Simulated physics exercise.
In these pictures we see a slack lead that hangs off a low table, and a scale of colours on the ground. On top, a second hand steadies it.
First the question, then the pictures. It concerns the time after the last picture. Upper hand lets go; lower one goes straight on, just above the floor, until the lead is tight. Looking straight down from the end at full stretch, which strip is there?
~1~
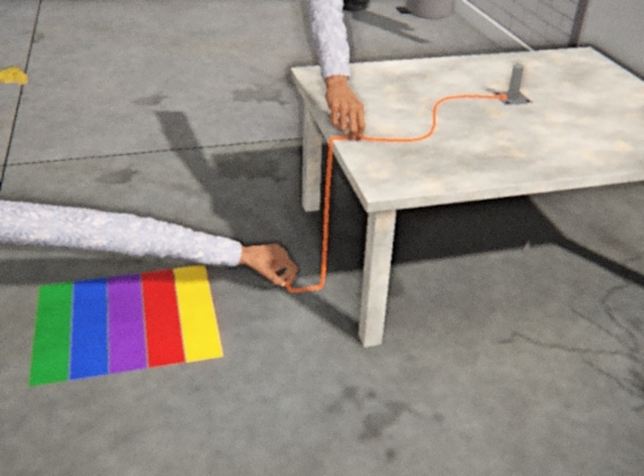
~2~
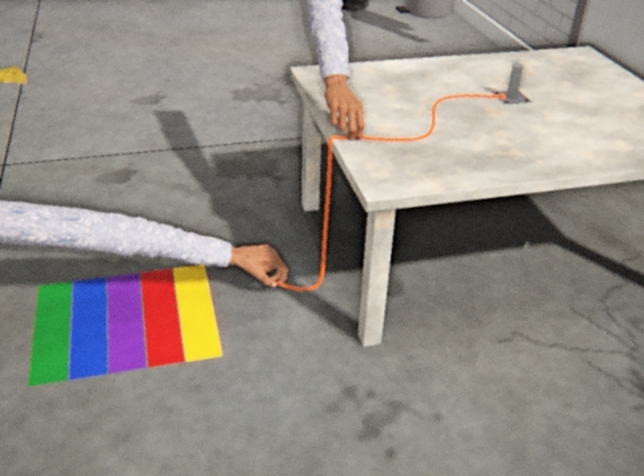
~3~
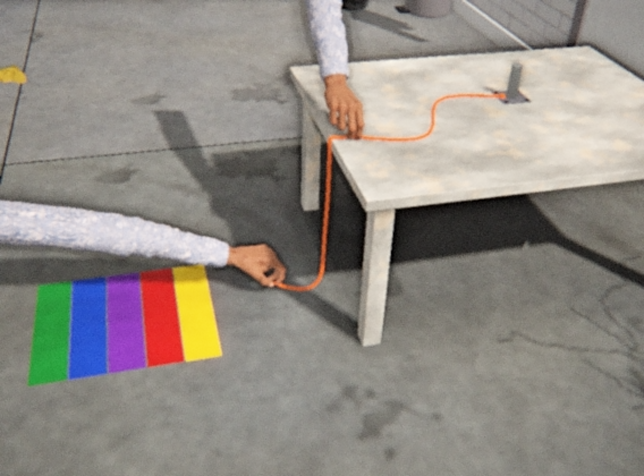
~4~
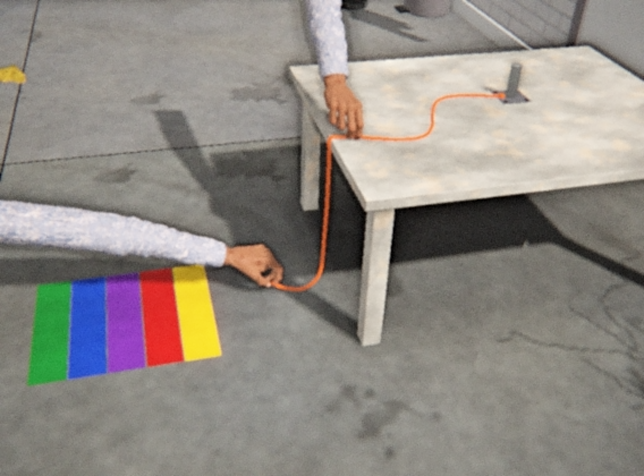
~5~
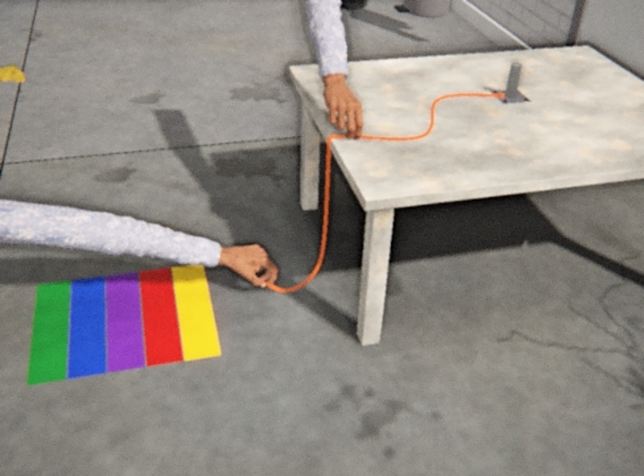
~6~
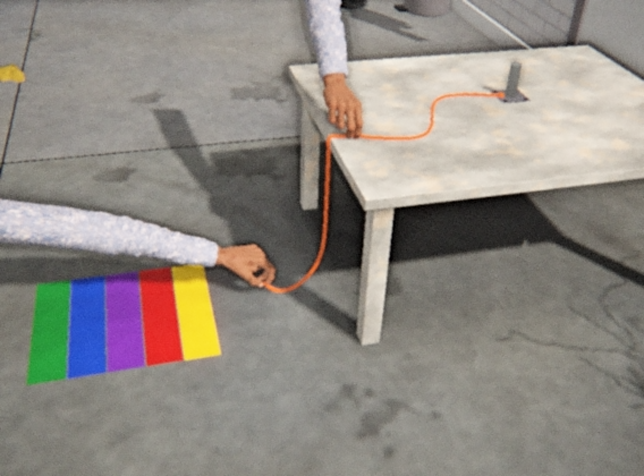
The purple strip is there.
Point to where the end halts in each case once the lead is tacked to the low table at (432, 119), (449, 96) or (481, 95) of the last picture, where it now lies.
In order of the tries: About (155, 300), then (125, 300), then (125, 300).
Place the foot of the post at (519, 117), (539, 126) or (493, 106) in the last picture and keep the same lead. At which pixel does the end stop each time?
Try by try, about (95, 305), (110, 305) and (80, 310).
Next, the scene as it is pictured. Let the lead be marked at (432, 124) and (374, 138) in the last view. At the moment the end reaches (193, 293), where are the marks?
First at (397, 120), next at (327, 137).
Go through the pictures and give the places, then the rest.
In the first picture, end (286, 282); yellow (202, 340); red (165, 346); purple (128, 351); blue (89, 357); green (50, 363).
In the second picture, end (277, 283); lead through (472, 96) (434, 113) (405, 140) (331, 144) (327, 209) (322, 271).
In the third picture, end (275, 283).
In the fourth picture, end (272, 283); lead through (471, 96) (433, 113) (404, 140) (330, 144) (327, 209) (321, 270).
In the fifth picture, end (266, 283).
In the sixth picture, end (264, 283); lead through (470, 95) (432, 112) (403, 139) (329, 143) (326, 208) (313, 269).
Soon after, end near (193, 293); over yellow.
After that, end near (147, 299); over red.
At the stop, end near (121, 303); over purple. It halts on the purple strip.
